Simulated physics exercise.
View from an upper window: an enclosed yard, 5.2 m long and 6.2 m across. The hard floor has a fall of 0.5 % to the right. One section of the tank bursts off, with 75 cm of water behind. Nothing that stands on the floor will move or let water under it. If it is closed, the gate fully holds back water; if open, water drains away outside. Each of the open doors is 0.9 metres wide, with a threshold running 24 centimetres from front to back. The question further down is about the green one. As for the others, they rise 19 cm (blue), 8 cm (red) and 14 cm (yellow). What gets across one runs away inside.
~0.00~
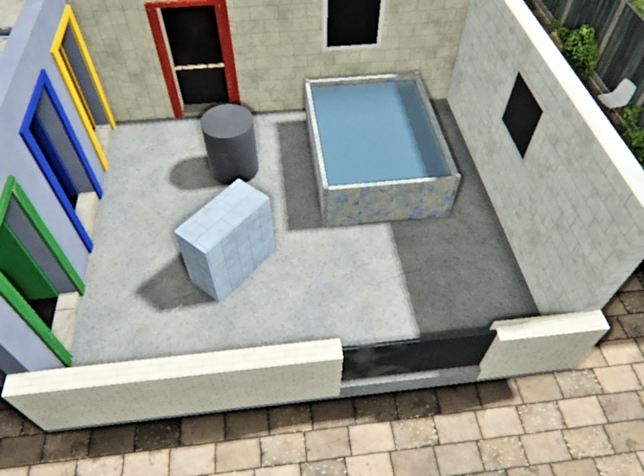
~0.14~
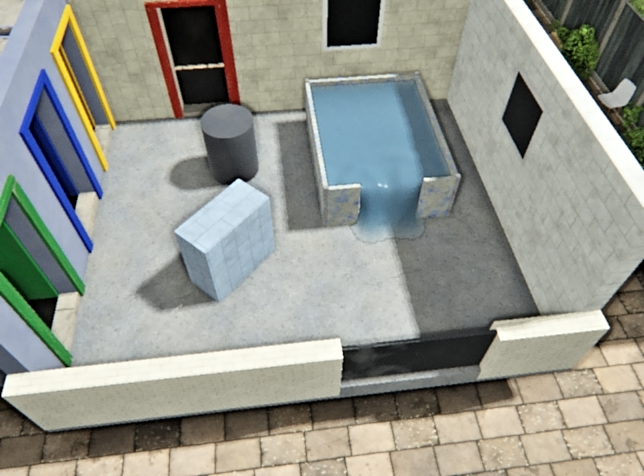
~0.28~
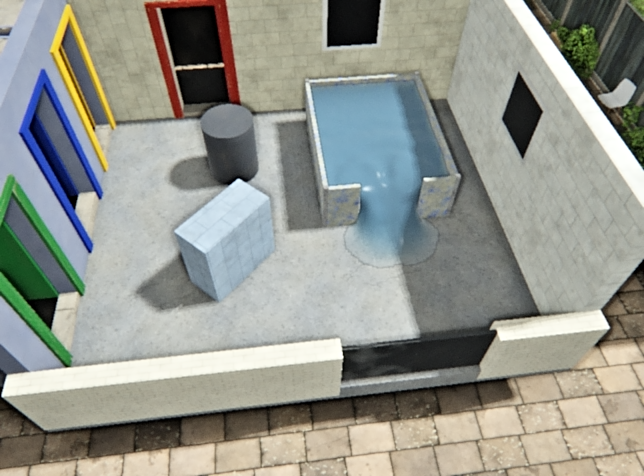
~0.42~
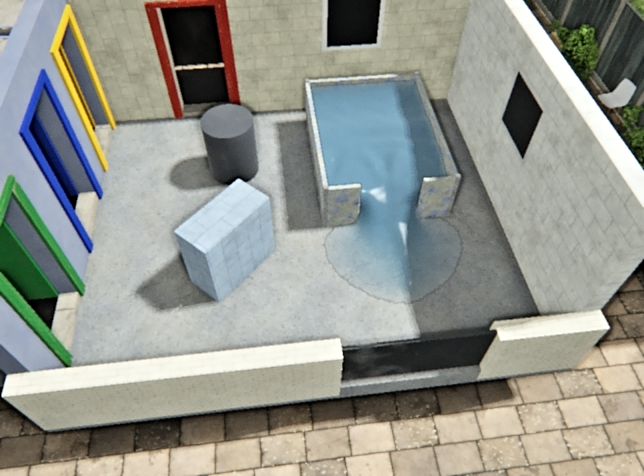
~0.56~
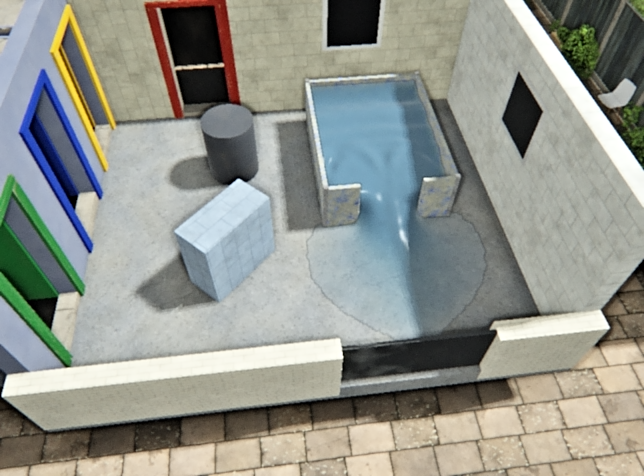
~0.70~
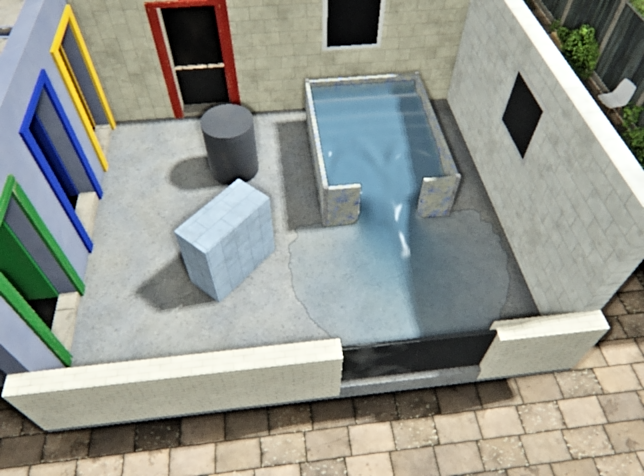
The video shows a walled yard with a grey cylinder, a pale block and a water-filled tank; part of the tank's front wall gives way, and water pours out, spreading across the floor toward the low front wall and sideways.
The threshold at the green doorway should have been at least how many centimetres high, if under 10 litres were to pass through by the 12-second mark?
At least some 18 cm.
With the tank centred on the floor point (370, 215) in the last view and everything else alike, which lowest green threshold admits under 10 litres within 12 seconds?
Minimum: Approx. 22 cm.
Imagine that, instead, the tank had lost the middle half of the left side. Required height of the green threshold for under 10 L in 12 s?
Then 21 cm.
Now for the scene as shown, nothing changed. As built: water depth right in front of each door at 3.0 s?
Lab note, depth in cm: Green 20; blue 0; red 0; yellow 0.
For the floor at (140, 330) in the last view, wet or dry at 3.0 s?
At that moment it's submerged.
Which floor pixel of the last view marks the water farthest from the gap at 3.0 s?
(63, 399).
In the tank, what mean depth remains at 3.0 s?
Average depth: Approx. 40 cm.
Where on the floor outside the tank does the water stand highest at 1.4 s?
Around pixel (549, 345).
After 1.4 s water covers 30 % of the floor, deepest (51 cm) near (549, 345); it has not reached the green door.
After 3.0 s water covers 50 % of the floor, deepest (36 cm) near (549, 345); 20 cm at the green door, 3 litres in over its 12 cm threshold.
After 12.0 s water covers 100 % of the floor, deepest (14 cm) near (372, 365); 8 cm at the green door, 96 litres in over its 12 cm threshold.
At the green door as built, the water arrived by 2.5 s and peaked near 21 cm at 3.2 s.
With a threshold of 15 cm, 41 litres would have come in within the 12 s; with 20 cm, 3 litres. So under 10 litres takes about 18 cm.
